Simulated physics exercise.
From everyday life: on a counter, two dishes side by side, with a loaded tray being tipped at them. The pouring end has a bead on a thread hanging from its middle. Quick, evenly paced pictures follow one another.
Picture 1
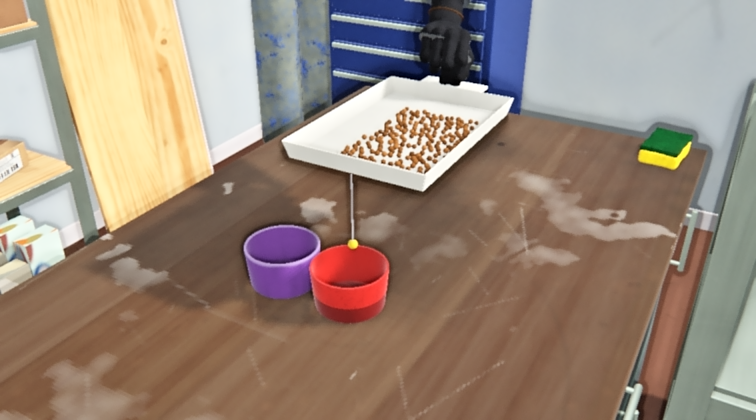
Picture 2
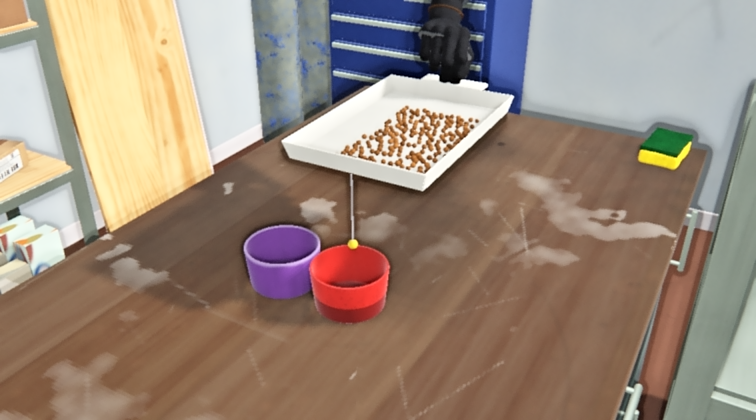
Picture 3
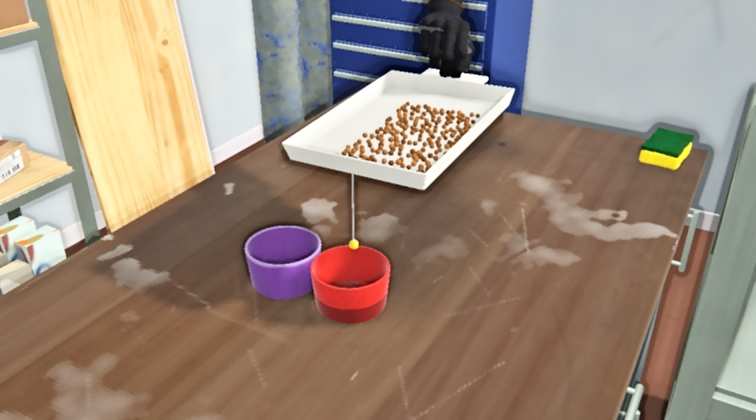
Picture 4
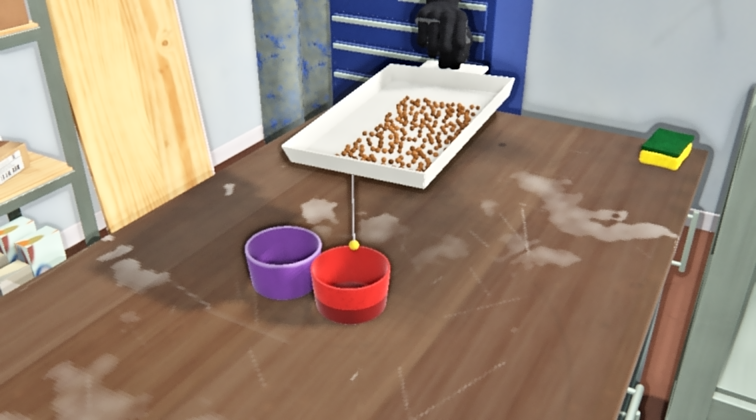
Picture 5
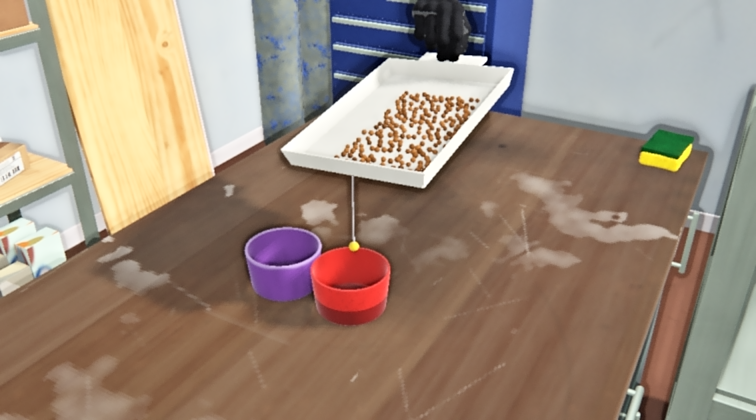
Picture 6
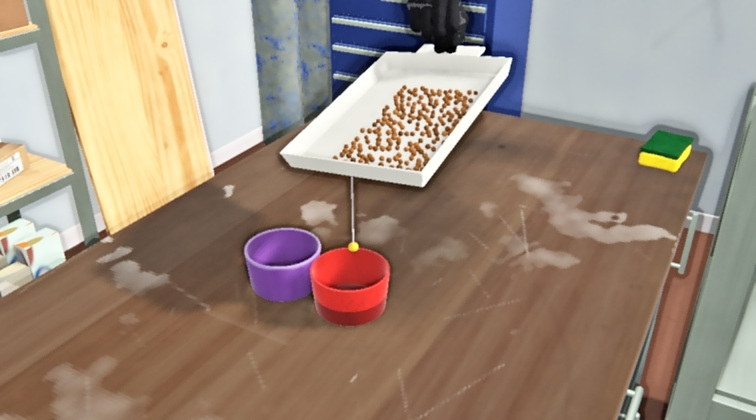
A white tray of small brown cereal balls hangs over a worn brown tabletop in a workshop-like room, seen from above at an angle. Below it, a purple dish sits left of a red one, near a yellow bead on a thread, with a green-and-yellow sponge far right. A black-gloved hand slowly raises the tray's far end, tilting it slightly toward the dishes, while the view stays almost still.
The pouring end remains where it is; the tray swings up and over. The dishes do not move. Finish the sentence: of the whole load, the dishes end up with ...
... more than half.
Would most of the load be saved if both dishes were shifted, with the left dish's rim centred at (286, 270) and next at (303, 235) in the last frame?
First place: Short of half; second place: Beyond half.
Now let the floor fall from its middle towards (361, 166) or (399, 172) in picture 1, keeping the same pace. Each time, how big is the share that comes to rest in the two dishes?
Lab note: Try one about 30 %, try two about 10 %.
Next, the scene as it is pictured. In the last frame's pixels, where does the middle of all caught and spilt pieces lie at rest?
The centre settles at about (284, 277).
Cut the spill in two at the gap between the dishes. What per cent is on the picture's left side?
Share on the left: Near 90 %.
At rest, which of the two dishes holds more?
The one to the left is fuller.
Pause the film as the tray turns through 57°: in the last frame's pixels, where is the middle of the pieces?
Somewhere near pixel (331, 154).
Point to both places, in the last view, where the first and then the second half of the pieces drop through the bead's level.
I'd place the first part at (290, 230) and the rest at (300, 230).
Soon after the last picture, tray tipped steeply; nearly all on the tray; a stray few in the left dish; a stray few in the air.
A little later, tray tipped right over; about two thirds on the tray; about a quarter in the left dish; about a quarter in the air.
Later still, tray tipped past a quarter turn; a stray few in the right dish; nearly all in the left dish; a small part outside both.
At rest, tray tipped past a quarter turn; a stray few in the right dish; nearly all in the left dish; a small part outside both.
